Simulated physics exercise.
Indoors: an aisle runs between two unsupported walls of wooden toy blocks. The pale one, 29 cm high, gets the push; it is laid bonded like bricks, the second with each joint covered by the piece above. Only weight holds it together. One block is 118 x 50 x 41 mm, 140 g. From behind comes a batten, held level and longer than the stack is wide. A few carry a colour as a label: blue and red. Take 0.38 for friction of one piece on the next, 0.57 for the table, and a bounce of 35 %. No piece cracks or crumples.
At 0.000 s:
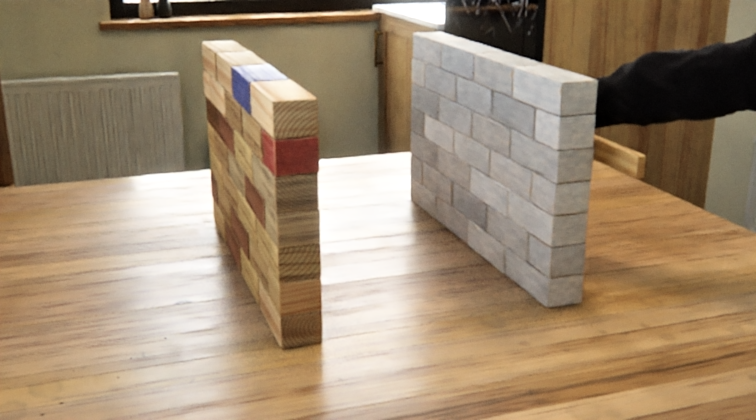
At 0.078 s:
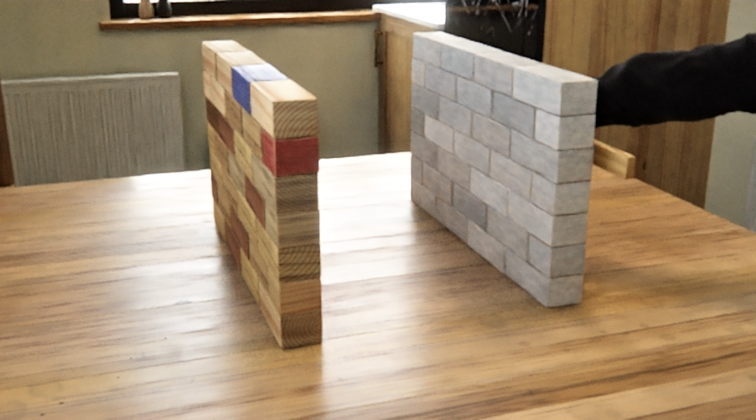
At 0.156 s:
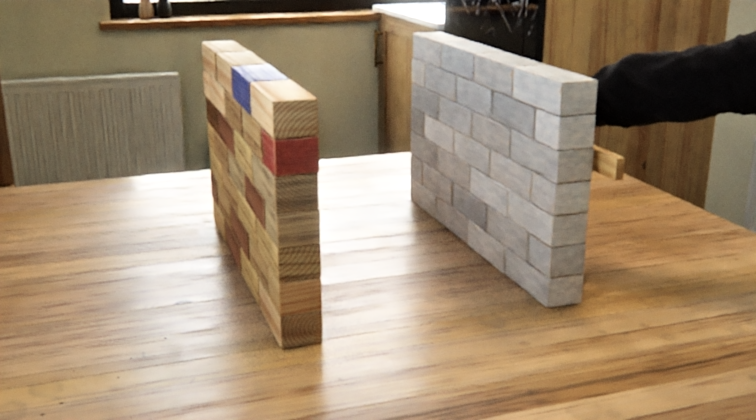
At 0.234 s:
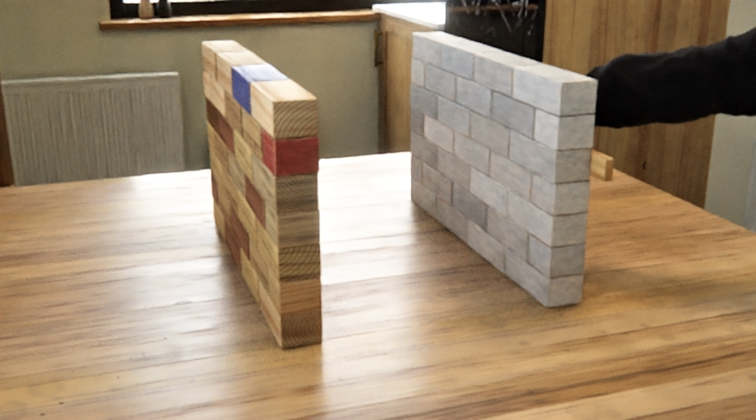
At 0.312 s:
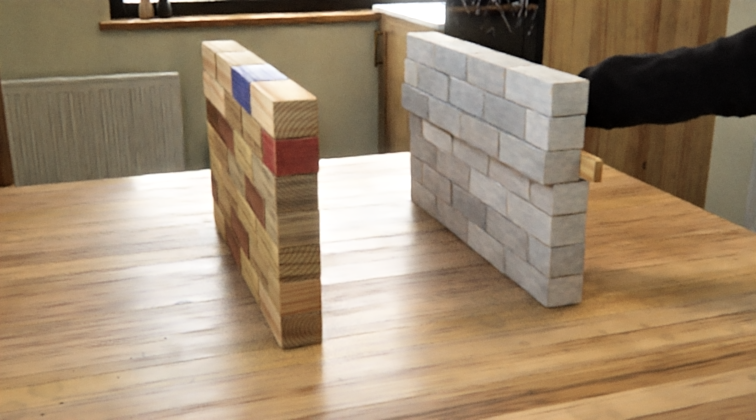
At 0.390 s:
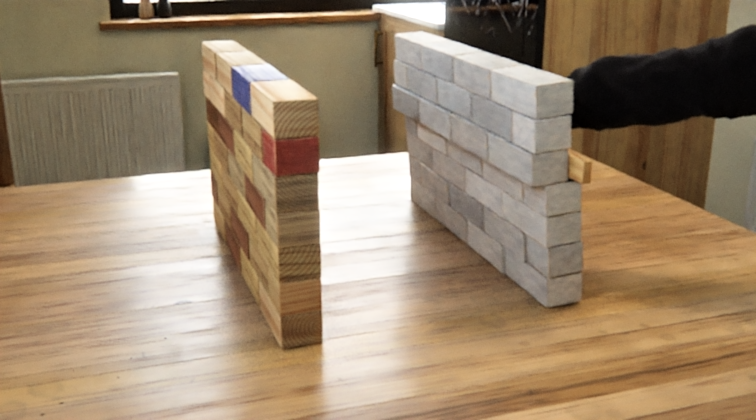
The clip opens on two block walls standing apart on a wooden table, with a dark-sleeved arm behind the pale one at right. The arm moves a wooden strip leftward, and the pale wall's upper rows shift slightly left over the lower ones, while the wood-toned wall stays still.
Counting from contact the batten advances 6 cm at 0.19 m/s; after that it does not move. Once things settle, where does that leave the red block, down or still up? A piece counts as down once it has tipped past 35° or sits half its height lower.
It holds its level.
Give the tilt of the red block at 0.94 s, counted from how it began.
Roughly 0°.
Around 0.50 s, 0 of the pale wall down; none of the 31 blocks of the second wall down; red block unmoved.
Around 0.70 s, 13 of the pale wall down; none of the 31 blocks of the second wall down; red block unmoved.
Finally (1.6 s), 13 of the pale wall down; none of the 31 blocks of the second wall down; red block unmoved; blue block unmoved. Seen by the last camera, middles, red block near (290, 151), blue block near (260, 88).
